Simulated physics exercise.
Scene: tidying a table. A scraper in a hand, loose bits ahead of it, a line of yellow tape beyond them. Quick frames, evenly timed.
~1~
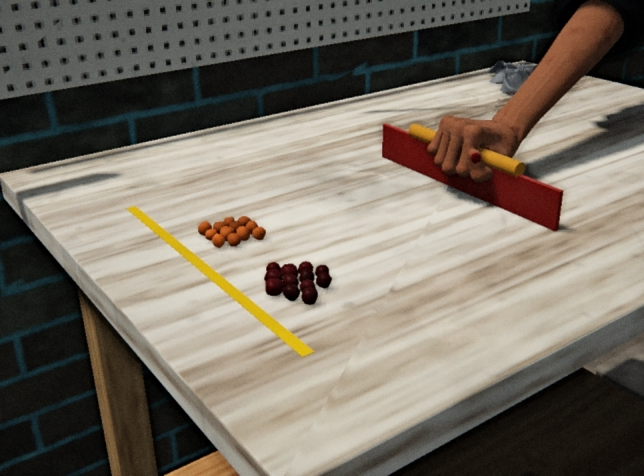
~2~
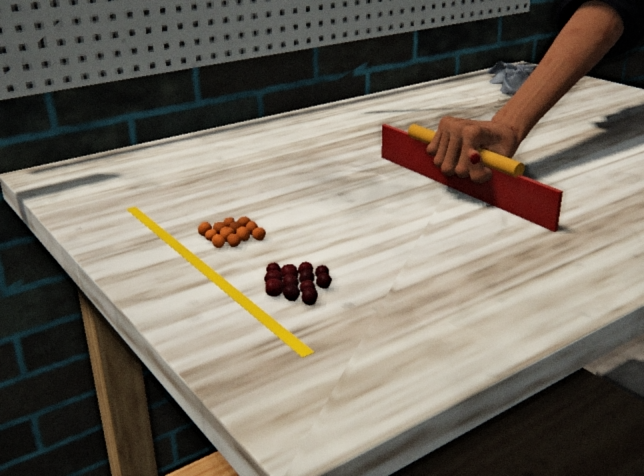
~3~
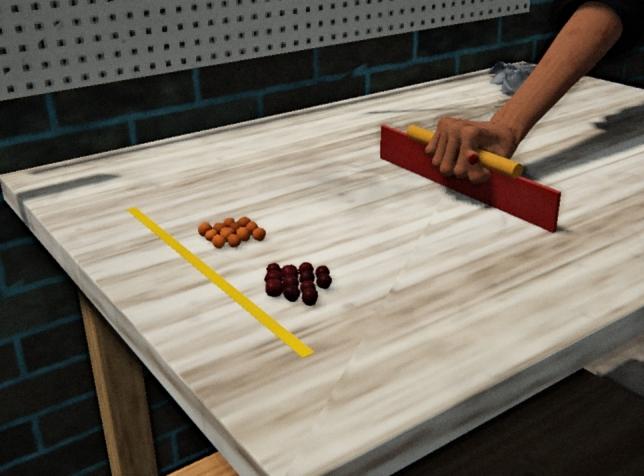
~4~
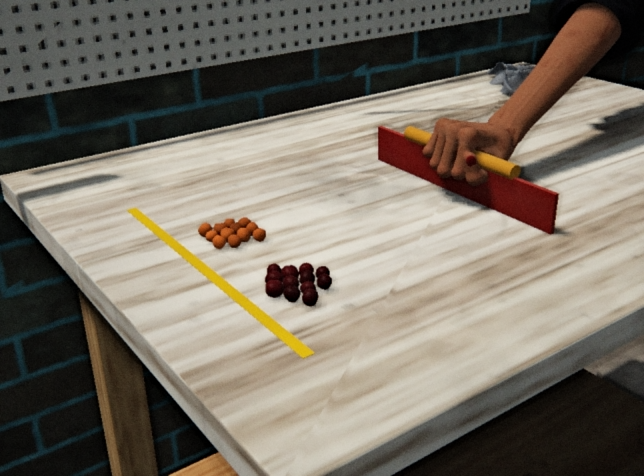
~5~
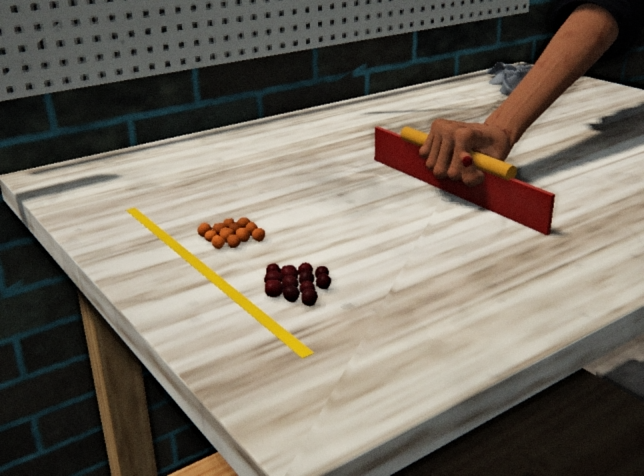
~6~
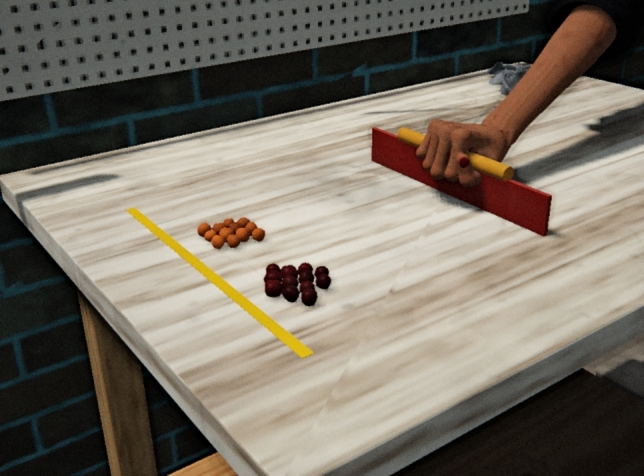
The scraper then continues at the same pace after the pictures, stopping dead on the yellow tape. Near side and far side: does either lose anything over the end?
Result: Front lot: Nothing spills off. Back lot: Nothing spills off.
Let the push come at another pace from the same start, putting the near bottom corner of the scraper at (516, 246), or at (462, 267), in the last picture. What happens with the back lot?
The opening try has it staying put completely, and the next has it partly going over.
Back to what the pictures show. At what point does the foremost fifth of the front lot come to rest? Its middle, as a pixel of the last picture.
(196, 310), give or take.
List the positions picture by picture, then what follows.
The first frame shows scraper at (545, 204), at rest; yellow tape at (137, 213), about a palm's width from the edge; edge at (114, 302); front lot at (291, 282), a few dried cherries; back lot at (236, 228), a few coated peanuts.
The second frame shows scraper at (545, 205), at rest; back lot at (236, 229).
The third frame shows scraper at (543, 206); front lot at (291, 283).
The fourth frame shows scraper at (541, 207); back lot at (237, 230).
The fifth frame shows scraper at (537, 208); front lot at (291, 284).
The sixth frame shows scraper at (534, 209); yellow tape at (137, 214); edge at (113, 304); front lot at (290, 284); back lot at (236, 230).
Then, 2.17 s past the last view, scraper still moving, near (336, 191); front lot all on the table, its front near (274, 289); back lot all on the table, its front near (218, 242).
Then, 4.36 s past the last view, scraper stopped at the yellow tape; front lot all on the table, its front near (183, 315); back lot all on the table, its front near (142, 254).
Finally, scraper stopped at the yellow tape; front lot all on the table, its front near (183, 315); back lot all on the table, its front near (142, 254).
